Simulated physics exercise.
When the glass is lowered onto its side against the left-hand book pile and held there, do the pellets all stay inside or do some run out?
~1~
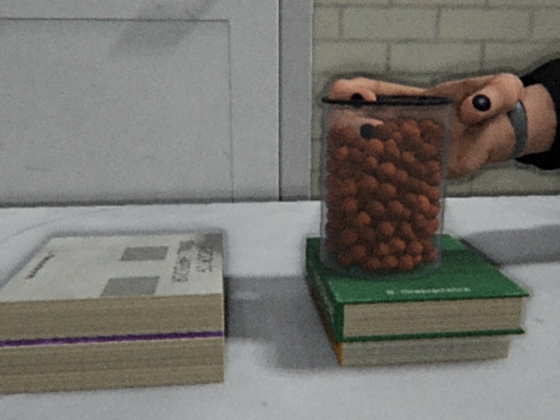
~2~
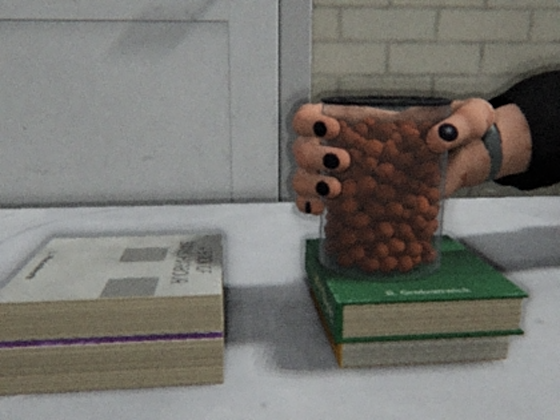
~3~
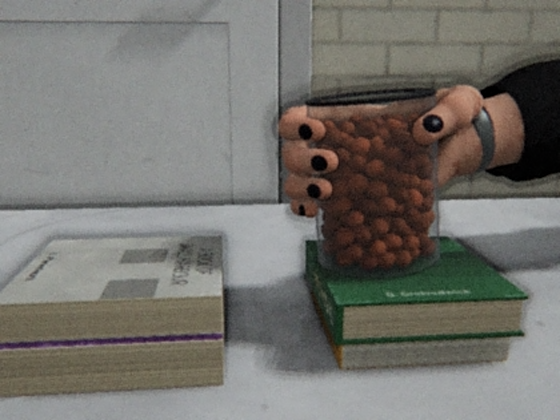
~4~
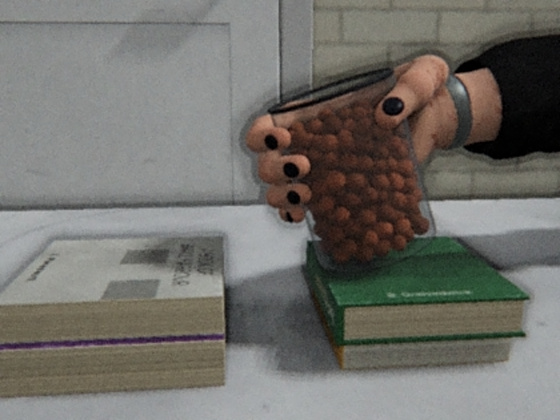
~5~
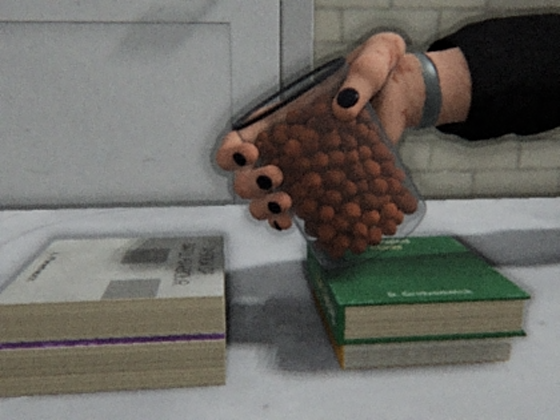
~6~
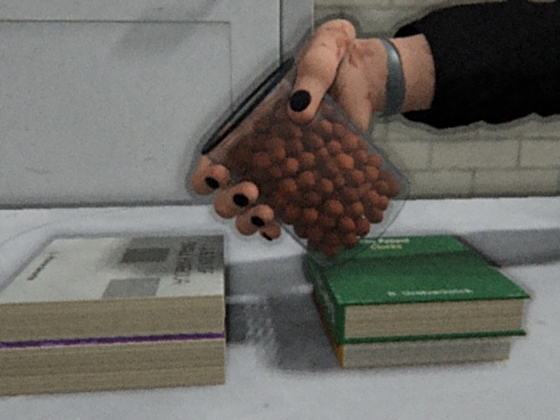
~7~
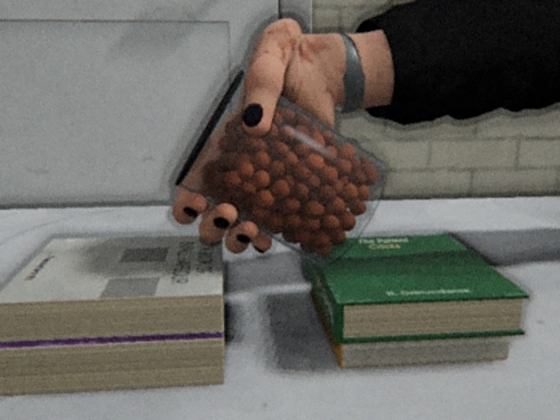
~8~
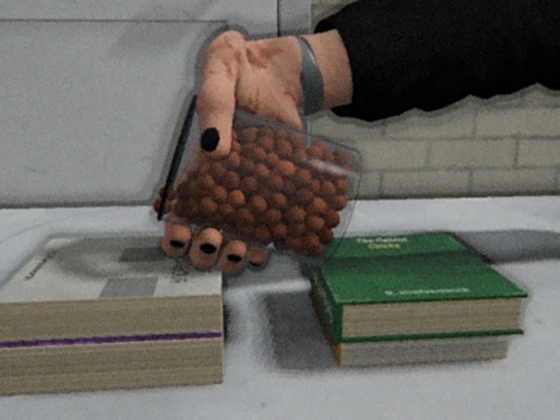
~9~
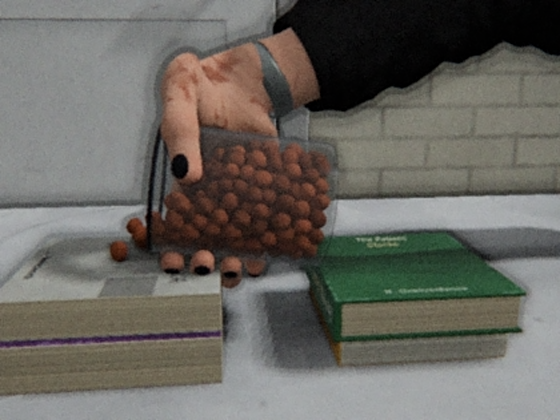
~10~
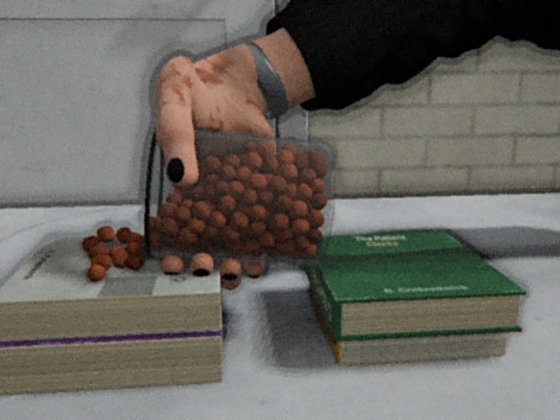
Some run out. A small cluster of pellets spills onto the top of the left-hand book pile, while most are still in the glass at the end.
